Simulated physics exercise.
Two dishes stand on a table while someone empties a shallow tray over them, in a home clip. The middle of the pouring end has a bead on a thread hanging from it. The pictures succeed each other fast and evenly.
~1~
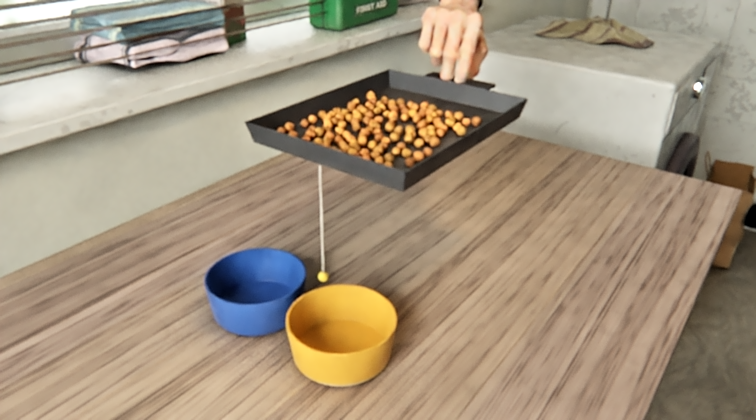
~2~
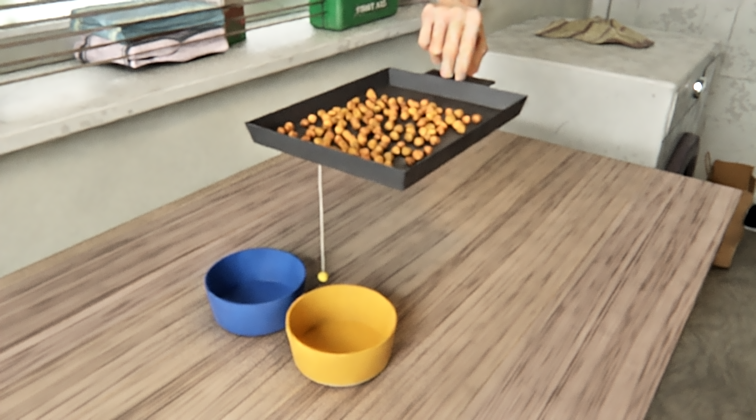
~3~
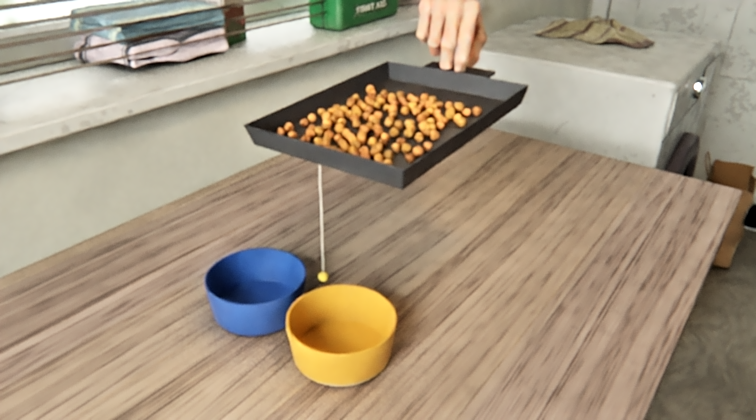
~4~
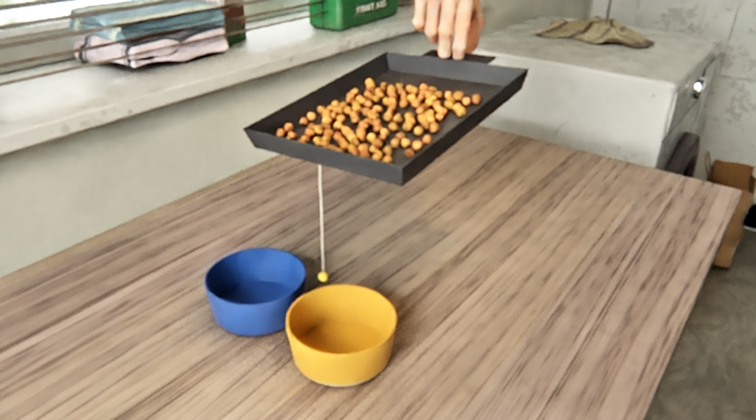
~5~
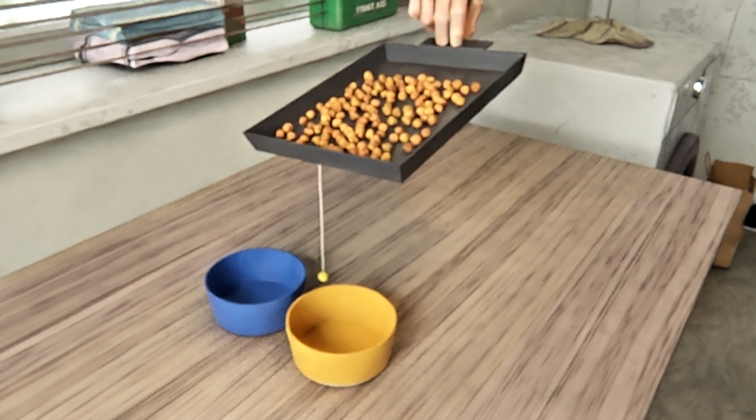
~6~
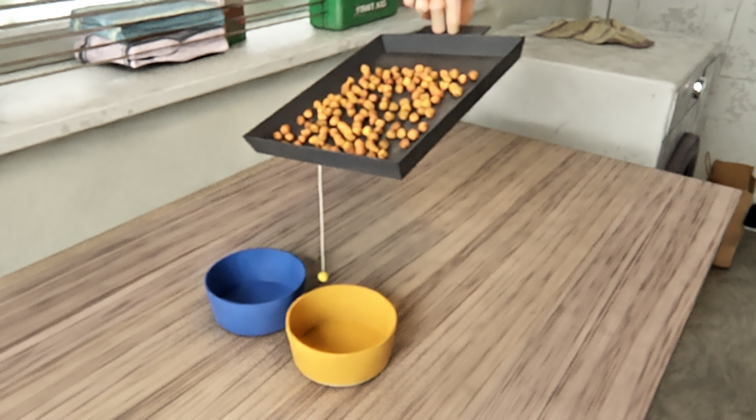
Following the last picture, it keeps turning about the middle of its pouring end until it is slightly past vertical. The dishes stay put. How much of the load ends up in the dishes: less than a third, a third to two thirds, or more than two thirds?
More than two thirds.
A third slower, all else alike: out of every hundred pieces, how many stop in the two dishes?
I'd say 90 percent or thereabouts.
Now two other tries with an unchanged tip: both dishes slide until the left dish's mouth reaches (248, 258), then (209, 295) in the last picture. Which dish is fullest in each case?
Try one: The leftmost one; try two: The leftmost one.
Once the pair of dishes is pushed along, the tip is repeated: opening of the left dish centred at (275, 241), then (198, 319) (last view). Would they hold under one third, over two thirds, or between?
Case one, in the middle band; case two, less than a third.
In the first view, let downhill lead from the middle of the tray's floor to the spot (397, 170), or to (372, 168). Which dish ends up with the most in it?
Try one: Right-side dish; try two: Right-side dish.
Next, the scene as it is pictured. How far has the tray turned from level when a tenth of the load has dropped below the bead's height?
The angle is roughly 105° at that point.
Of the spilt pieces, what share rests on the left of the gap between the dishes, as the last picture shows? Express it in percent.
Estimate: About 90 in every hundred.
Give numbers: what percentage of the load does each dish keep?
For the left dish 90 %, for the right dish 0 %.
Shortly afterwards, tray tipped steeply; the whole lot on the tray.
Next, tray tipped right over; all but a few on the tray; a little in the left dish; only a few in the air.
Some moments later, tray tipped past a quarter turn; the bulk in the left dish; a little outside both.
In the end, tray tipped past a quarter turn; none at all in the right dish; the bulk in the left dish; a little outside both.
